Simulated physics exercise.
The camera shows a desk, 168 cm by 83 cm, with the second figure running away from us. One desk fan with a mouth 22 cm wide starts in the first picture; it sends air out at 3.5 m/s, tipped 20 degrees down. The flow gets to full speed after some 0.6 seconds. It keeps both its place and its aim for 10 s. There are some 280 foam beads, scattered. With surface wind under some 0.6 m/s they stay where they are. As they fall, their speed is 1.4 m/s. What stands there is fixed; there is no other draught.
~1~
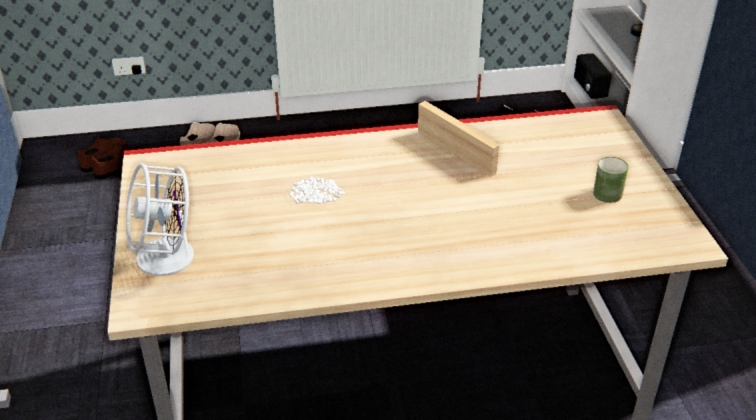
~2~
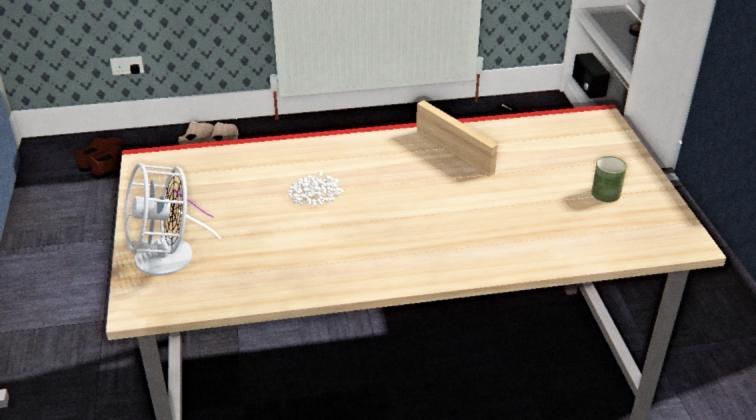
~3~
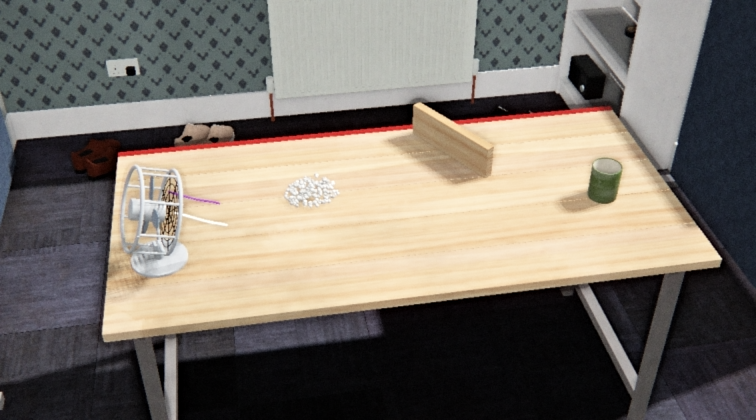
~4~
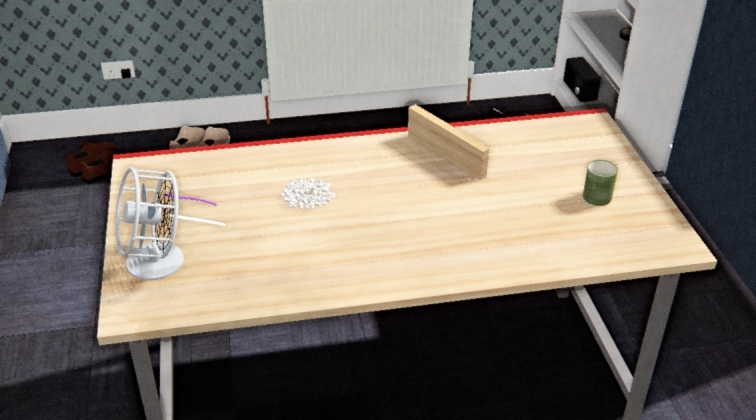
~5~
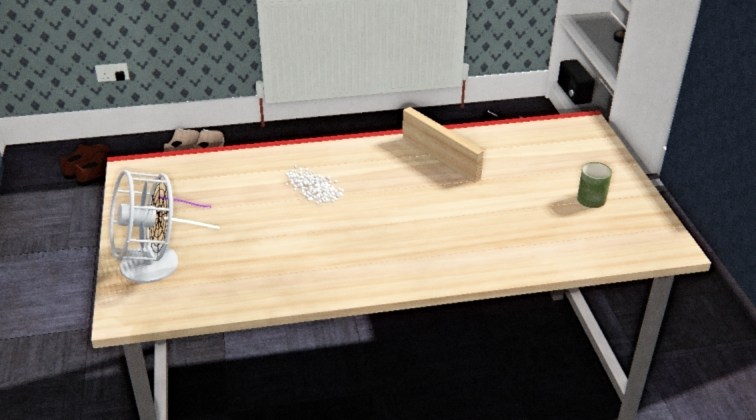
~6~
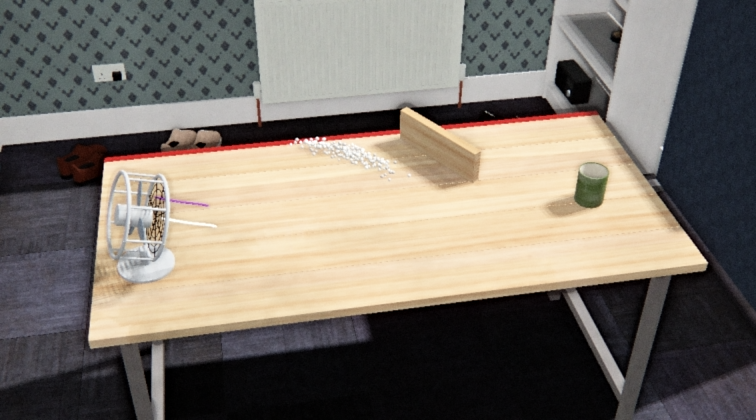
In a room with patterned green wallpaper and dark carpet tiles, a pale wooden desk with a red far edge is seen from above its near side. A white fan stands at the left, white beads lie in a small pile nearer the middle, and a wooden board and green mug sit to the right. The camera shifts slightly, streamers lift from the fan, and the beads spread away toward the far edge and the board.
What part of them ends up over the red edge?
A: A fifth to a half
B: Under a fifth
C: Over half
Over half (C).
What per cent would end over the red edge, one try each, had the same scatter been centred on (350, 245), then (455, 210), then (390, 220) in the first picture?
First try near 0 %, second near 0 %, third near 0 %.
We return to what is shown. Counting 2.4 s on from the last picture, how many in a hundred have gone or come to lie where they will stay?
The share is about 100 %.
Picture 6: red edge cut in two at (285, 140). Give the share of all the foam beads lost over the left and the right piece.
I'd guess near 0 percent left and close to 100 percent right.
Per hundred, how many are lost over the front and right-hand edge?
Roughly 0 % front, roughly 0 % right-hand.
Then, 1.2 s after the last picture, 94 % are over the red edge; 93 % have settled or left.
Then, 2.4 s after the last picture, 98 % are over the red edge; 98 % have settled or left.
Then, 4.7 s after the last picture, 100 % are over the red edge; 100 % have settled or left.
Then, 9.2 s after the last picture, at the end, 100 % are over the red edge.
